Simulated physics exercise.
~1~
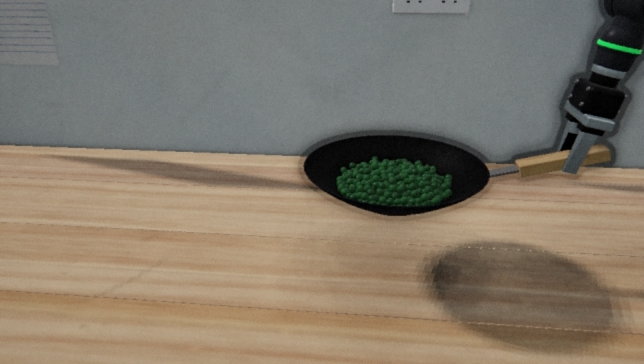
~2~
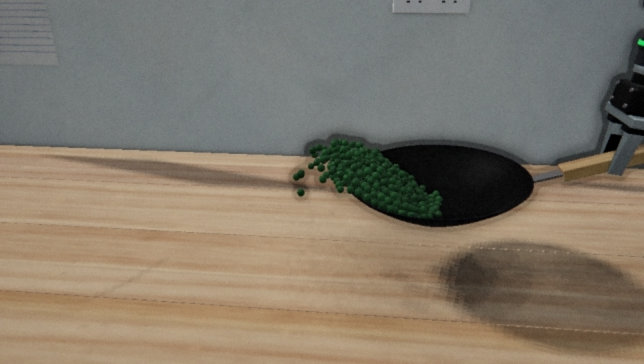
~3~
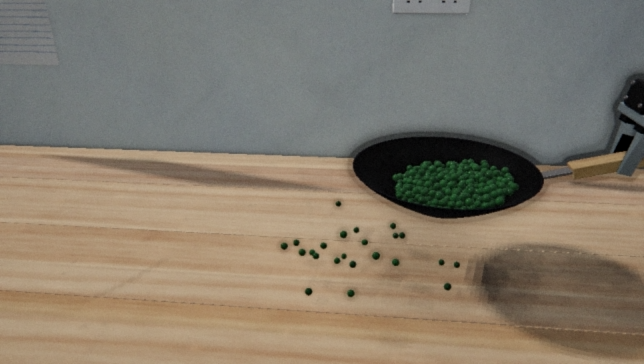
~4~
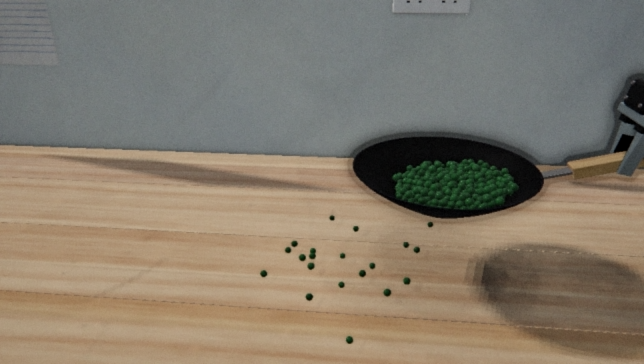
A robot arm jerks a wok of green beads, spilling some onto the wooden table.
